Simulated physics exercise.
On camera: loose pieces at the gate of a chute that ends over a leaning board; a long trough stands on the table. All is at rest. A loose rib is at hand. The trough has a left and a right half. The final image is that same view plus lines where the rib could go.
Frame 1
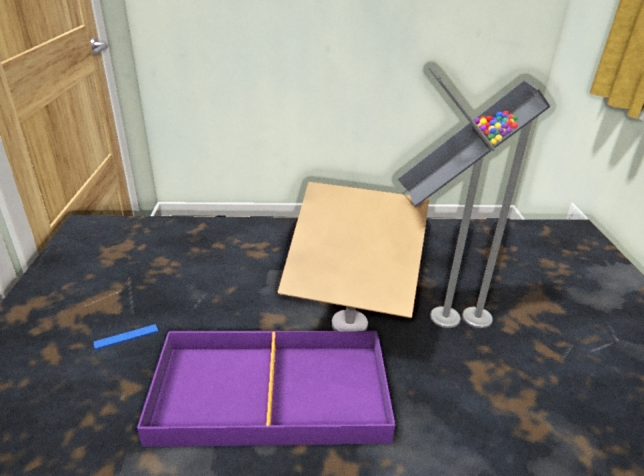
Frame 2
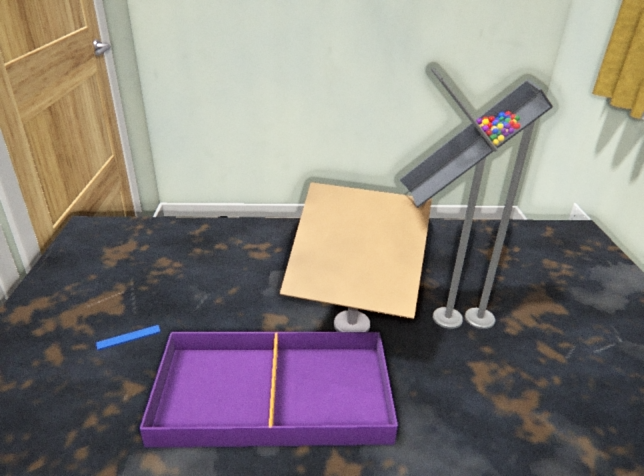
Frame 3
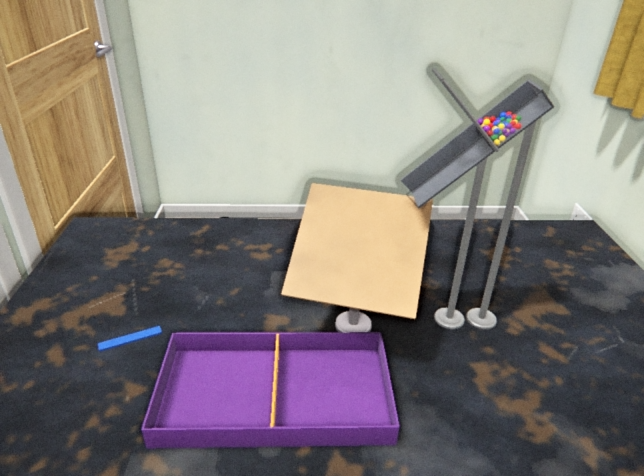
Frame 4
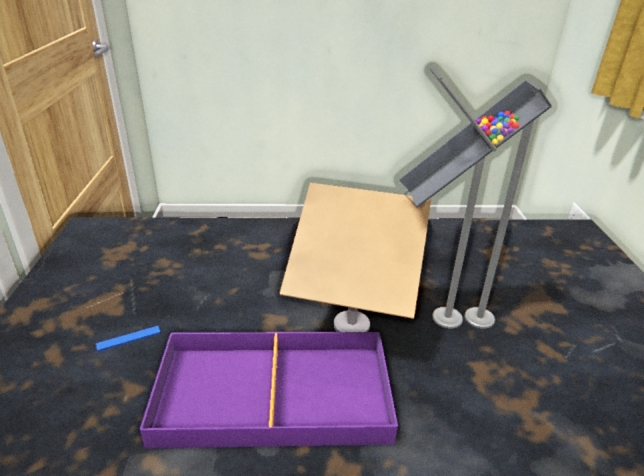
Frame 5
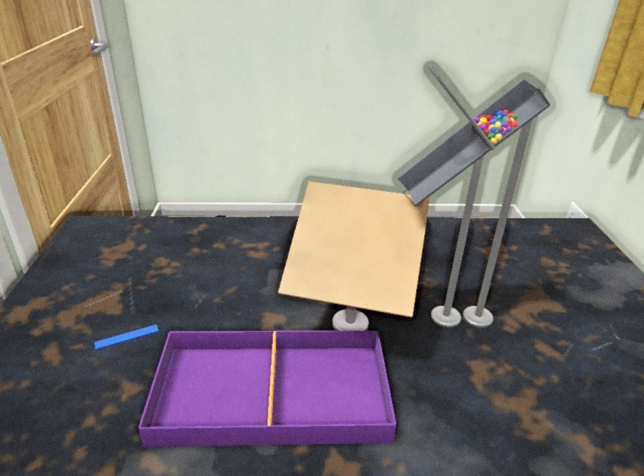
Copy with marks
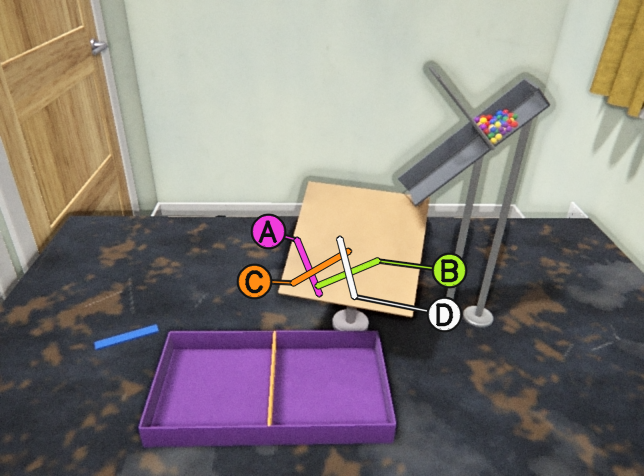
At the start, colorful beads rest behind the gate of a raised gray chute, above a tilted tan board and a purple trough split by a thin divider, with a blue strip lying to the left. The view shifts very slightly and drifts back, while the objects themselves stay still.
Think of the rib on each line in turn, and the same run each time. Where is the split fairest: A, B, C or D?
Line C does it best.
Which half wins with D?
Right.
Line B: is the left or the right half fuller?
The left half.
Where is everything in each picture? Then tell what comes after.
The first picture shows load behind the gate at (494, 128), round plastic beads; lip of the chute at (412, 200), sloping fairly steeply.
The second picture shows middle of the board at (358, 245), tilted fairly steeply; middle of its low edge at (345, 305); of its high edge at (370, 190).
The third picture shows front corners of the trough at (142, 429) and (398, 426); front end of its middle wall at (272, 428).
The fourth picture shows middle of the load at (495, 128); lip at (414, 200).
The fifth picture shows middle of the load at (494, 127); lip at (412, 199).
On the marked copy, line A from (297, 240) to (319, 293); line B from (377, 260) to (318, 285); line C from (348, 251) to (293, 282); line D from (339, 239) to (354, 296).
If A is chosen, of what is caught, a small part in the left half, nearly all in the right.
If B is chosen, of what is caught, nearly all in the left half, a small part in the right.
If C is chosen, of what is caught, about half in the left half, about half in the right.
If D is chosen, of what is caught, about a quarter in the left half, most in the right.
